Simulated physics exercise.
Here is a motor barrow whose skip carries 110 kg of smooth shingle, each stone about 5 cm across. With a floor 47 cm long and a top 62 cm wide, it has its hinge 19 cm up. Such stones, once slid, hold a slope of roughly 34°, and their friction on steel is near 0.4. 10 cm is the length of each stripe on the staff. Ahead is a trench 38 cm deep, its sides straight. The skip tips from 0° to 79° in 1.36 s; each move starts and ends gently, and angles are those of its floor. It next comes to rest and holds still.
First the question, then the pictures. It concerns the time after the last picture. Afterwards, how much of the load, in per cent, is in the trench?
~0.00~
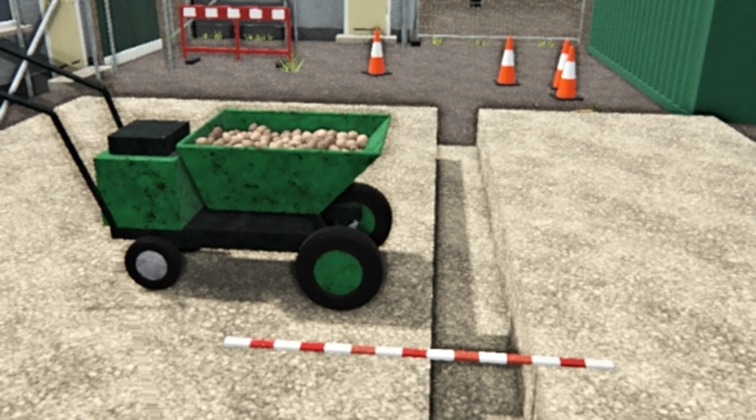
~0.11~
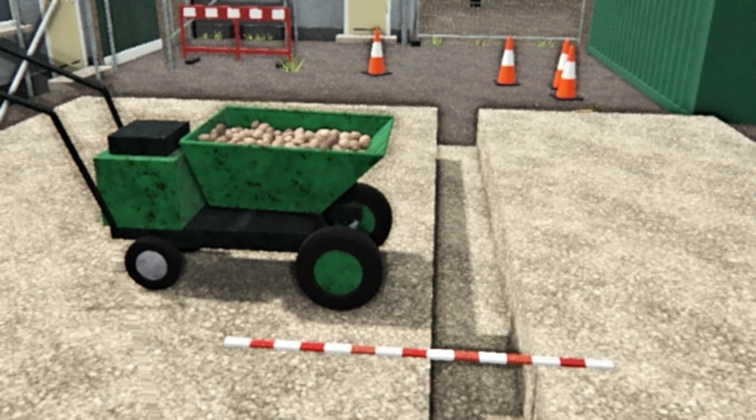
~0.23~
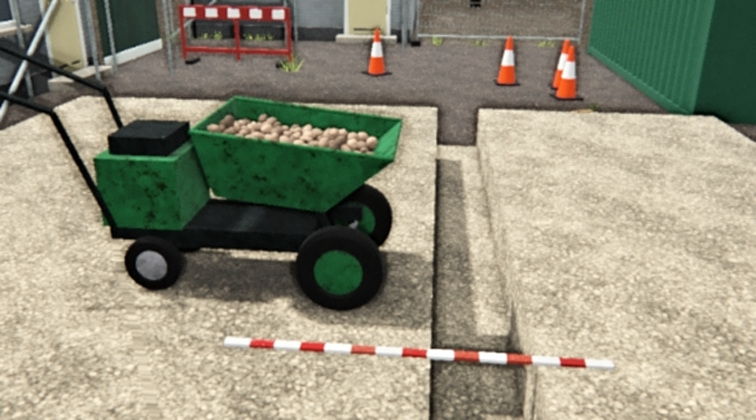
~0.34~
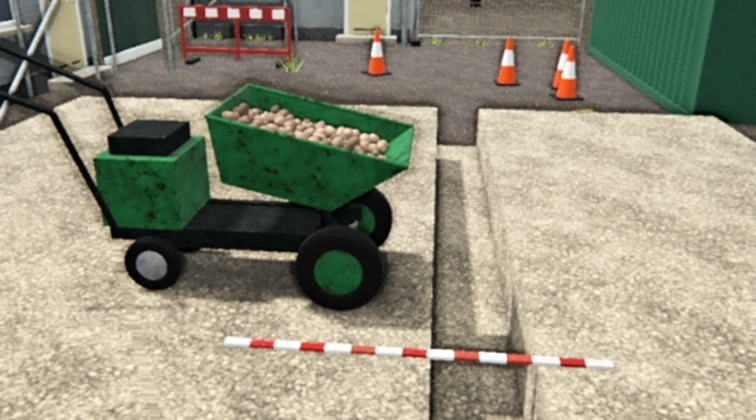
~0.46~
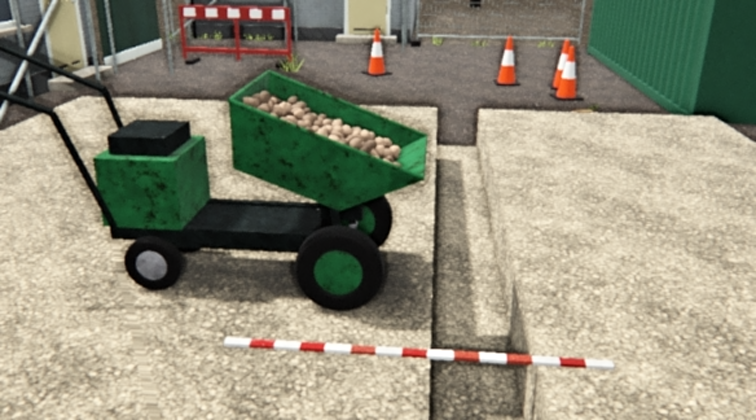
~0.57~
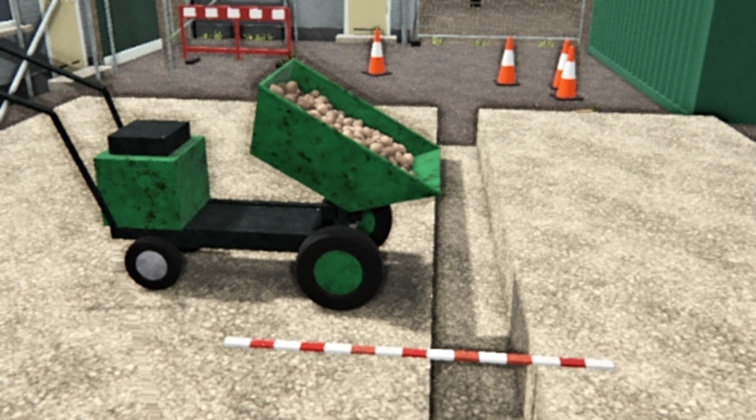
About 74 per cent.
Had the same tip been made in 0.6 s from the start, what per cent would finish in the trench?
Near 55 per cent.
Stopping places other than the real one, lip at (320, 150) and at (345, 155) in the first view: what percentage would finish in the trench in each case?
From the first spot near 100, from the second near 100 per cent.
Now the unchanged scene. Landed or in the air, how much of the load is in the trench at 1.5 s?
Close to 60 per cent at that time.
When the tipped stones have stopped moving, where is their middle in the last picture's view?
Their centre sits close to (493, 343).
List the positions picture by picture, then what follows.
In the first frame, the skip is at 0°, its lip at (380, 155); the top of the load is at (285, 137).
In the second frame, lip at (384, 156), floor tilted 2°, highest stones at (287, 136); the stones move at 0.2 m/s on average.
In the third frame, lip at (393, 160), floor tilted 6°, highest stones at (254, 127); the stones move at 0.4 m/s on average.
In the fourth frame, the skip is at 12°, its lip at (408, 168); the top of the load is at (261, 117); the stones move at 0.6 m/s on average.
In the fifth frame, the skip is at 21°, its lip at (424, 179); the top of the load is at (271, 103); the stones move at 0.7 m/s on average.
In the sixth frame, lip at (440, 194), floor tilted 30°, highest stones at (290, 93); the stones move at 0.8 m/s on average.
After 1.0 s the floor is at 67°; 97 % in the skip, 3 % in the trench; the foremost stones are at (493, 243).
After 1.5 s the floor is at 79°; 17 % in the skip, 60 % in the trench, 23 % past the trench; the foremost stones are at (625, 285).
After 1.8 s the floor is at 79°; 0 % in the skip, 74 % in the trench, 26 % past the trench; the foremost stones are at (714, 300).
After 3.8 s the floor is at 79°; 0 % in the skip, 74 % in the trench, 26 % past the trench; the foremost stones are past the picture's edge.
